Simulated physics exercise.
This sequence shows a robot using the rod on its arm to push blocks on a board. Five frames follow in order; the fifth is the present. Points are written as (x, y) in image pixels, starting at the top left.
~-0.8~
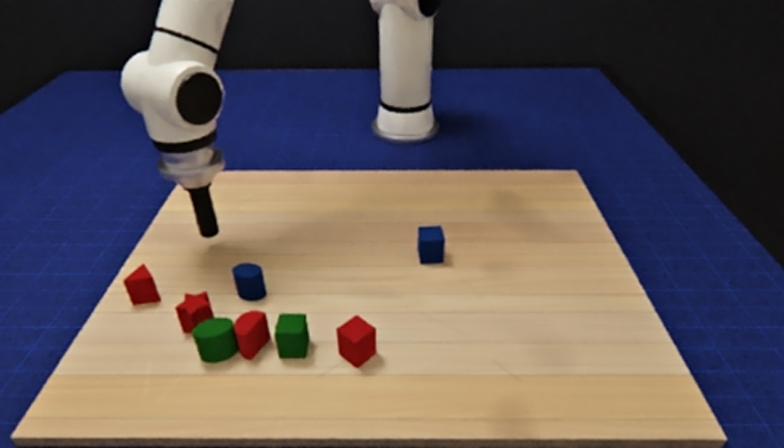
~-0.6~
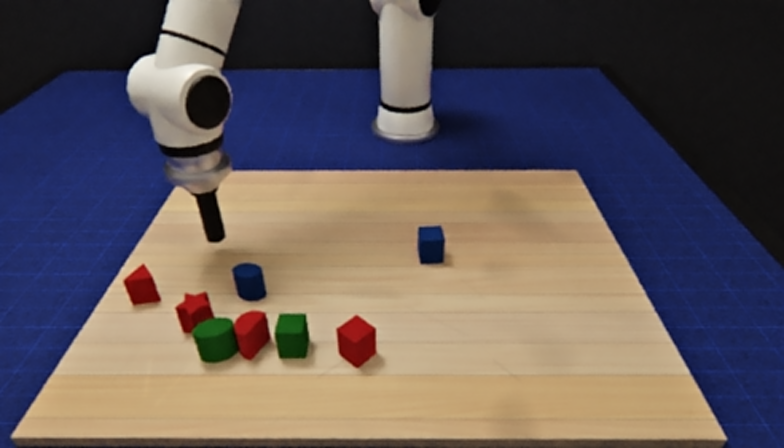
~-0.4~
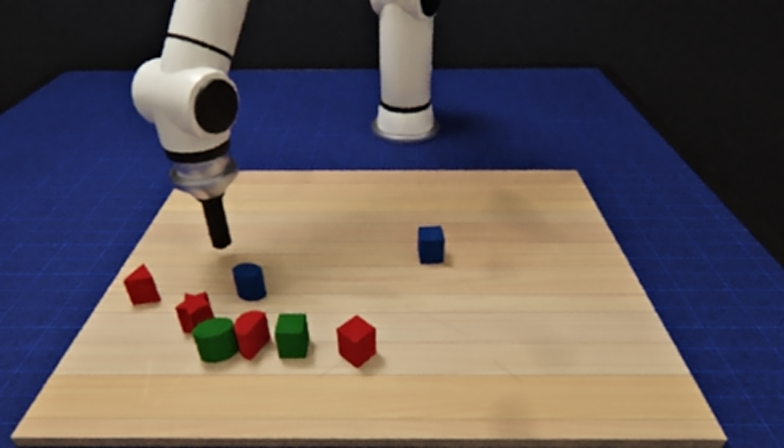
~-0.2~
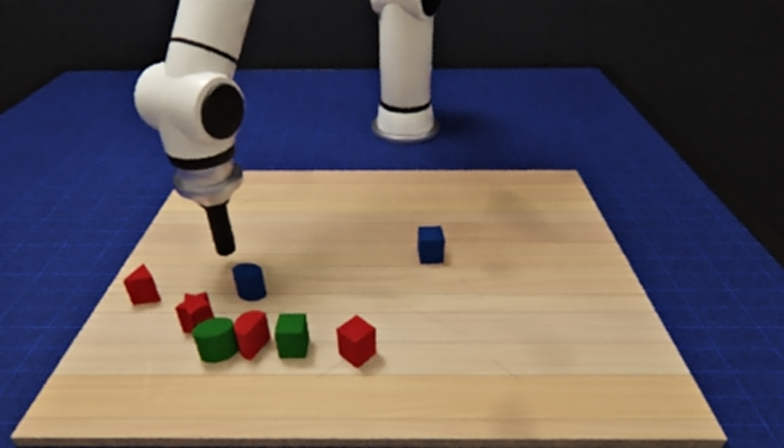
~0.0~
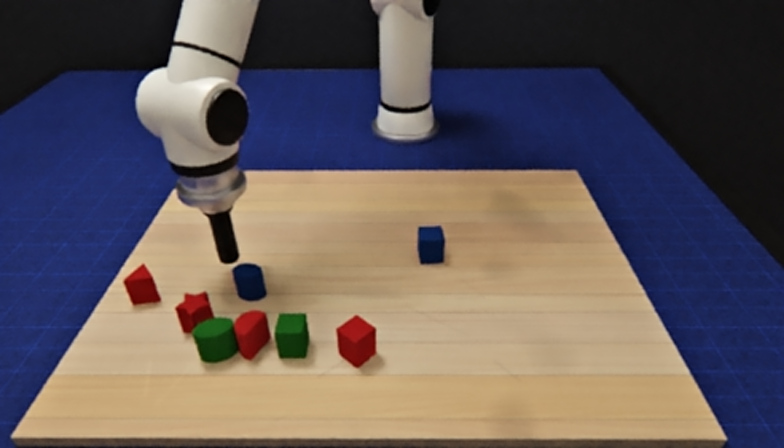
A white robot arm with a black rod moved slowly down and slightly right over a wooden board, nearing the blue oval block, while the red, green and blue blocks all stayed still.
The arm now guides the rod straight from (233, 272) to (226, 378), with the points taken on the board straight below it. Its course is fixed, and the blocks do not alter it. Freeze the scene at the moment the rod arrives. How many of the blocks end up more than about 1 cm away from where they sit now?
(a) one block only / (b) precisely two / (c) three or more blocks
b - precisely two.
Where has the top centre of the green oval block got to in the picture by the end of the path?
My prediction: (191, 362).
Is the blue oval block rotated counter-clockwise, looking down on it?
Yes, I think so.
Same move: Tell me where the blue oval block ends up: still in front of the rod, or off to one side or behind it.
That block drops off.
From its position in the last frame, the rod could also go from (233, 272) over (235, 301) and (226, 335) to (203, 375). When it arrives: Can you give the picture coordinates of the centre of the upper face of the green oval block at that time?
(191, 372)
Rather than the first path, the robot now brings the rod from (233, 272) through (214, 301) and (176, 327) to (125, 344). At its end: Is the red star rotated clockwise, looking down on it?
In short: No.
The first path, step by step. One third of the way, rod (228, 289); blue oval block (252, 275), turned 45° anticlockwise.
Two thirds of the way, rod (226, 323); green oval block (211, 331); blue oval block (252, 276), turned 50° anticlockwise.
At the end, rod (222, 363); green oval block (191, 362), turned 90° clockwise; blue oval block (252, 276), turned 50° anticlockwise; red half-round block unmoved.
